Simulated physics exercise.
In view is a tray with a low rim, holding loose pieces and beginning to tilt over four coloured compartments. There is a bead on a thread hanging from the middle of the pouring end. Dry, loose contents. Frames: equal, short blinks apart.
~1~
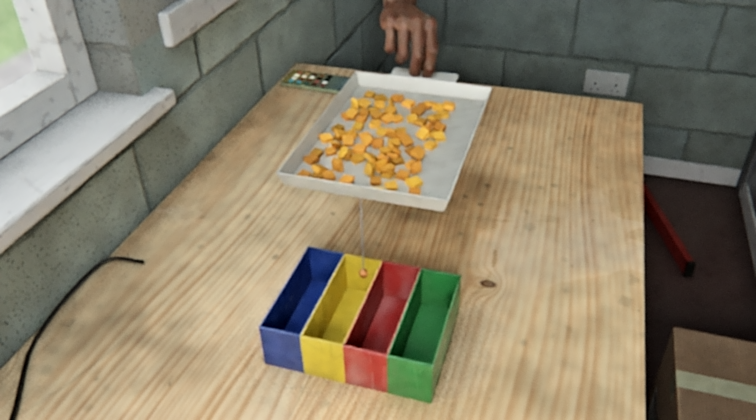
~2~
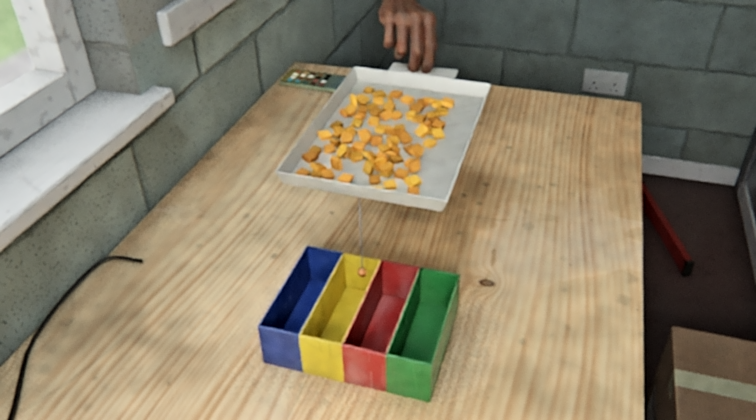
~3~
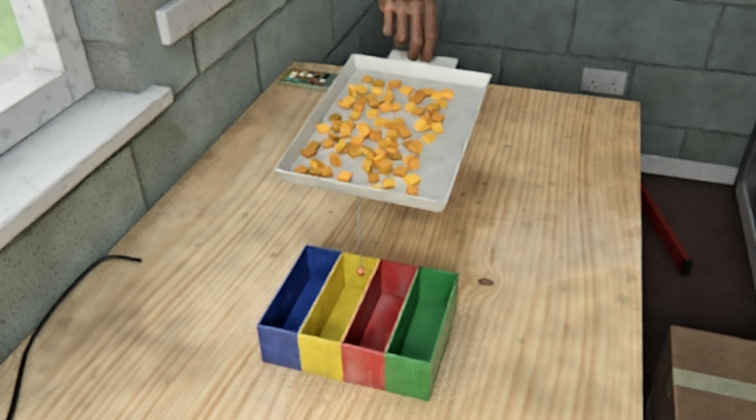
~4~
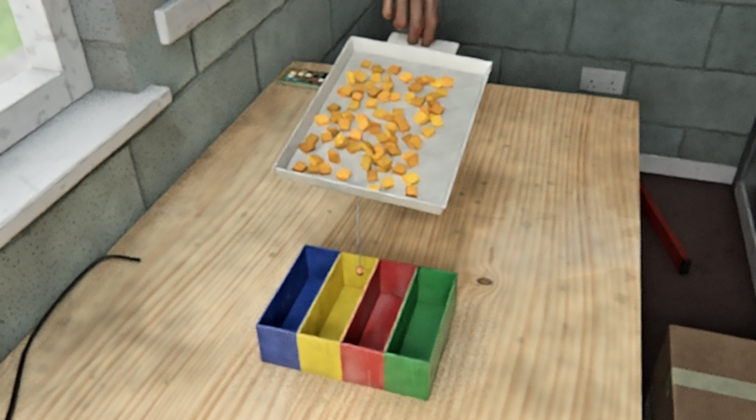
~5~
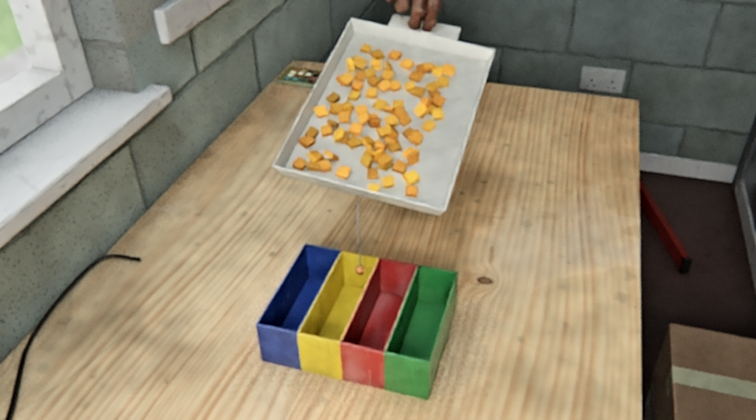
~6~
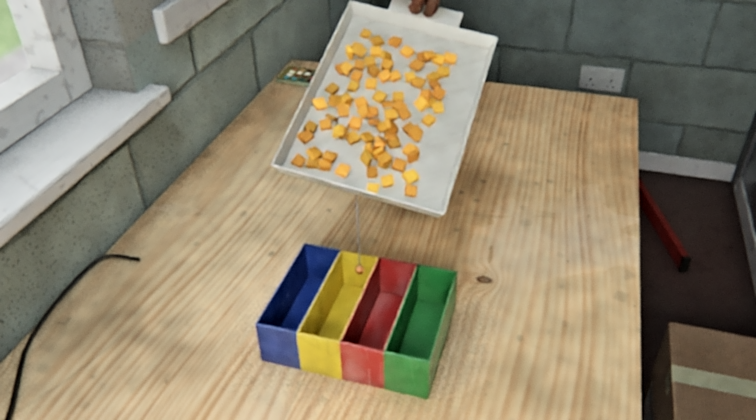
A white tray scattered with small orange pieces started nearly level, then a hand raised its far end, tilting it steadily toward the blue, yellow, red and green compartments, its right front corner lowest.
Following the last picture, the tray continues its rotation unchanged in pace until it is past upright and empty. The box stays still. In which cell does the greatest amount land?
In the green cell.
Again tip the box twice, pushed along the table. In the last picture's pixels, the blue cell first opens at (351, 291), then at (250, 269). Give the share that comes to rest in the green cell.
First position: Some 0 %; second position: Some 20 %.
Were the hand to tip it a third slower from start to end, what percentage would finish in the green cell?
I'd put it at some 60 per cent.
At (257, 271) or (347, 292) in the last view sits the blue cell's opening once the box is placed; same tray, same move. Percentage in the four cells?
Result: 30 % and 100 %.
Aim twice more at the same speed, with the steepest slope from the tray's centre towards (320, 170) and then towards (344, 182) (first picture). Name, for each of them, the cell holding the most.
So, in order: Blue, then the cell in blue.
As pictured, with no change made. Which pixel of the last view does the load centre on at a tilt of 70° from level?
The middle of the pieces shows up near (398, 175).
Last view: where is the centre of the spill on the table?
Near (493, 382).
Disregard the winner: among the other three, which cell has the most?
That red cell.
Soon after the last picture, tray tipped steeply; nearly all on the tray; a stray few falling or outside the box.
A little later, tray tipped past a quarter turn; a stray few on the tray; about half in the green cell; about a quarter in the red cell; a stray few in the yellow cell; about a quarter falling or outside the box.
Later still, tray tipped past a quarter turn; about half in the green cell; about a quarter in the red cell; a stray few in the yellow cell; about a quarter falling or outside the box.
At rest, tray tipped past a quarter turn; about half in the green cell; about a quarter in the red cell; a stray few in the yellow cell; none in the blue cell; about a quarter outside the box.
